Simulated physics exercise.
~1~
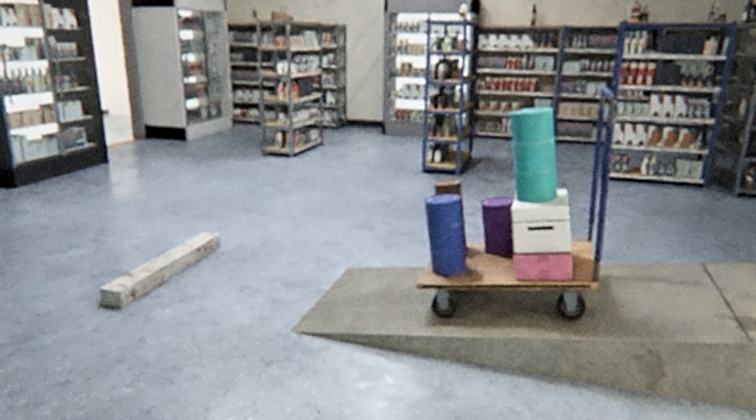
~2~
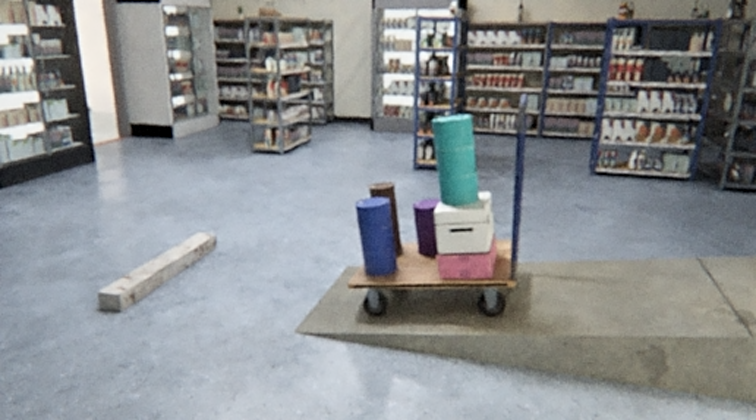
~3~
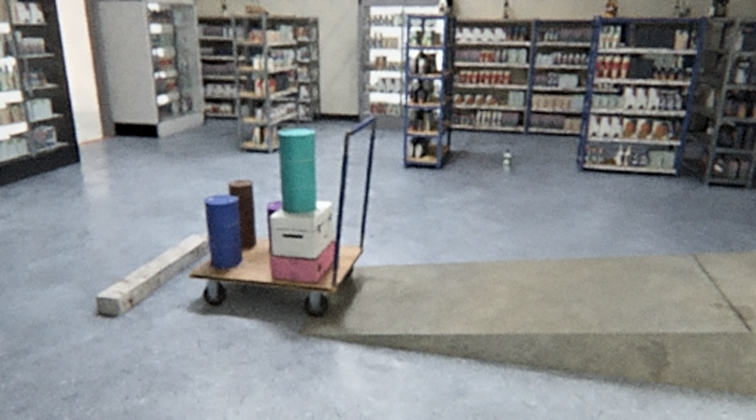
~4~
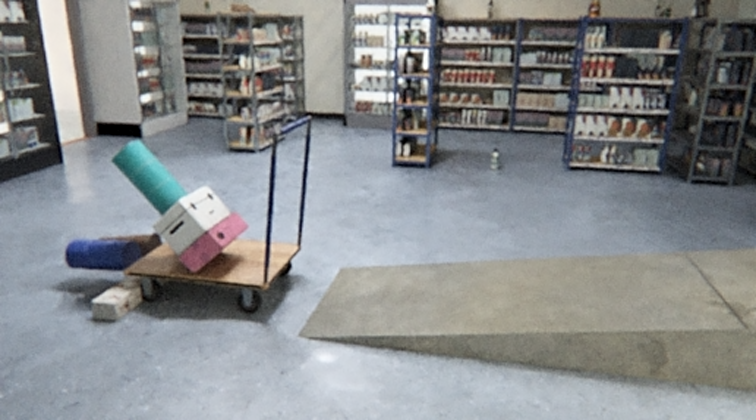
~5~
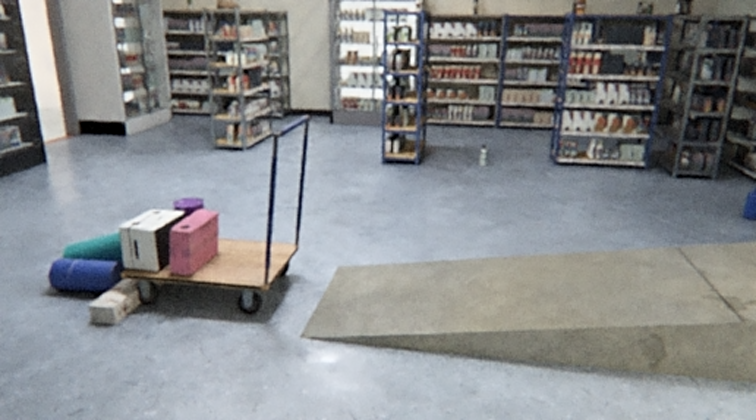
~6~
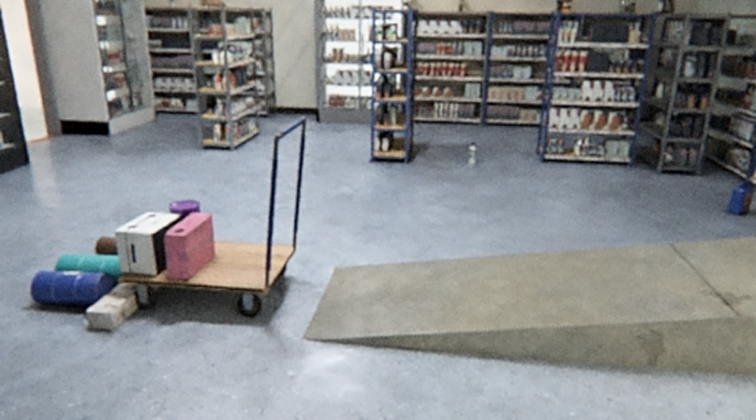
At the start, a flat trolley with a blue handle stands on a low ramp in a shop-like room, carrying a turquoise canister on a white toolbox and pink box, beside blue, brown and purple canisters. It rolls left down the ramp onto level floor, its load still standing. At a pale kerb it stops, and the blue and brown canisters topple off while the stacked boxes and turquoise canister tip left. The turquoise canister then drops to the floor. Finally, three canisters lie beyond the kerb, while both boxes rest on their sides aboard, the purple canister behind them.
